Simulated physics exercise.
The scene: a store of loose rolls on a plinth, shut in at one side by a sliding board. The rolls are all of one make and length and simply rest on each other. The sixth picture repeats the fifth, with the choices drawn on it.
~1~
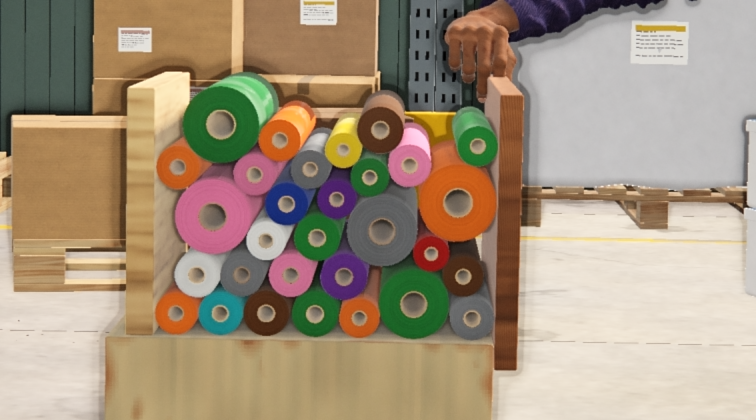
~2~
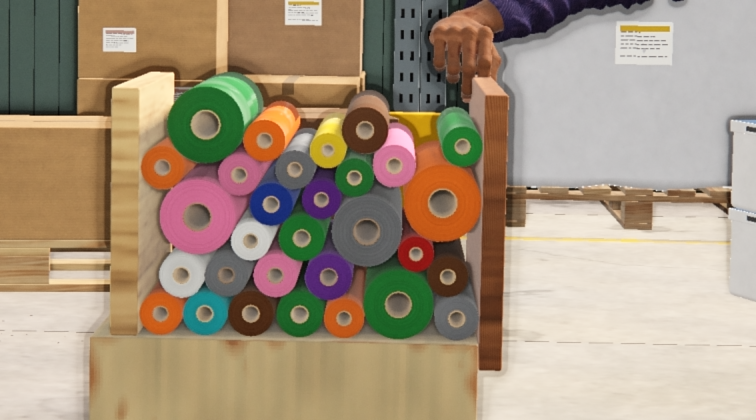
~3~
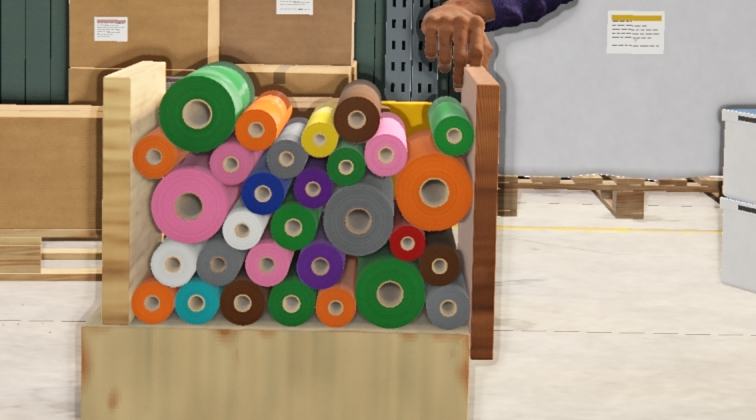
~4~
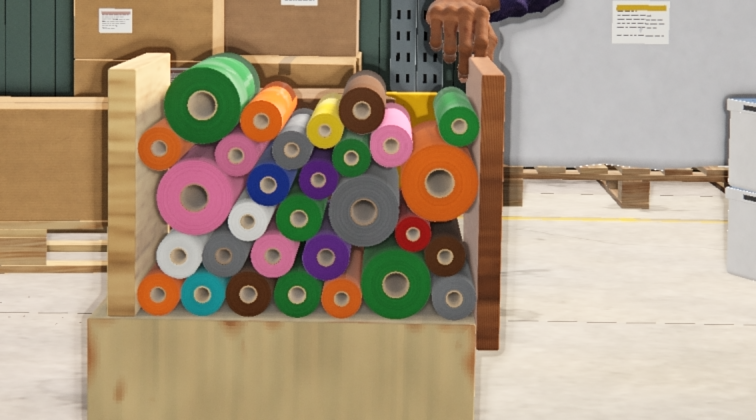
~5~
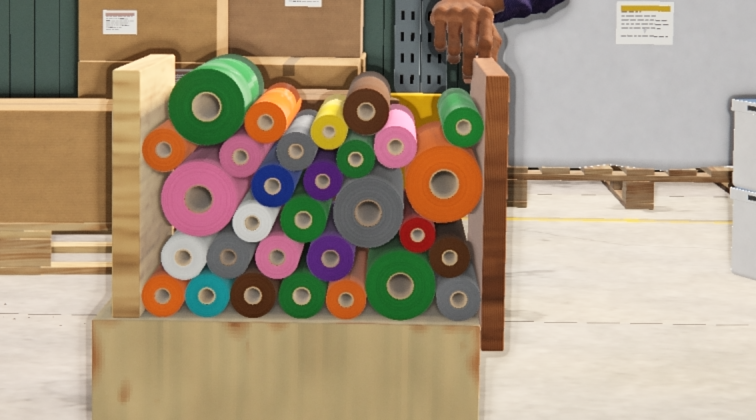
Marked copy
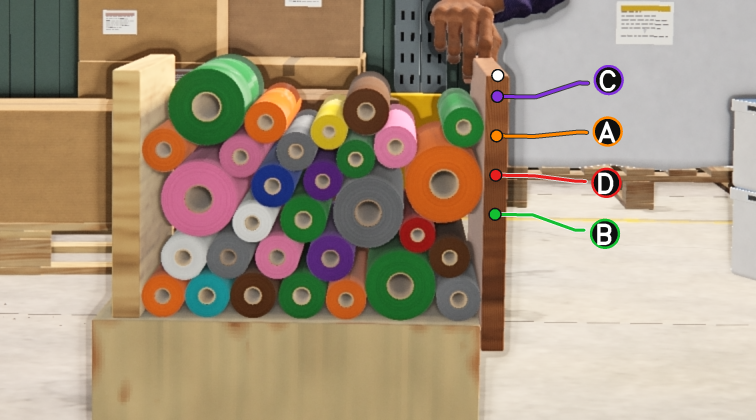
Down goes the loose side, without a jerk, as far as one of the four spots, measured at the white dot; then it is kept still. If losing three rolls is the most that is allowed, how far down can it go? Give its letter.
Down to B.
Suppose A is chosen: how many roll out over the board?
The count is none.
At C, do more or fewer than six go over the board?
Fewer than six.
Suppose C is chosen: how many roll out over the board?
It comes to none.
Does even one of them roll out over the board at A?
At A: No.
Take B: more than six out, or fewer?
It loses fewer than six.
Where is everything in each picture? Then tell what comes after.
The first picture shows a green roll (370, 178); a yellow roll (343, 150); side board (500, 210).
The second picture shows side board (484, 210).
The third picture shows a green roll (390, 294); a pink roll (267, 264).
The fourth picture shows a pink roll (194, 197); a green roll (352, 158).
The fifth picture shows a yellow roll (329, 131); side board (486, 191).
On the marked copy, A at (496, 136); B at (495, 214); C at (497, 96); D at (495, 176); the white dot at (497, 75).
With B. Early on, top of the board (484, 142).
Further on, top of the board (483, 213).
At the end, top of the board (483, 213), one out over the board.
As for the rest, A none out over the board; C none out over the board; D one out over the board.
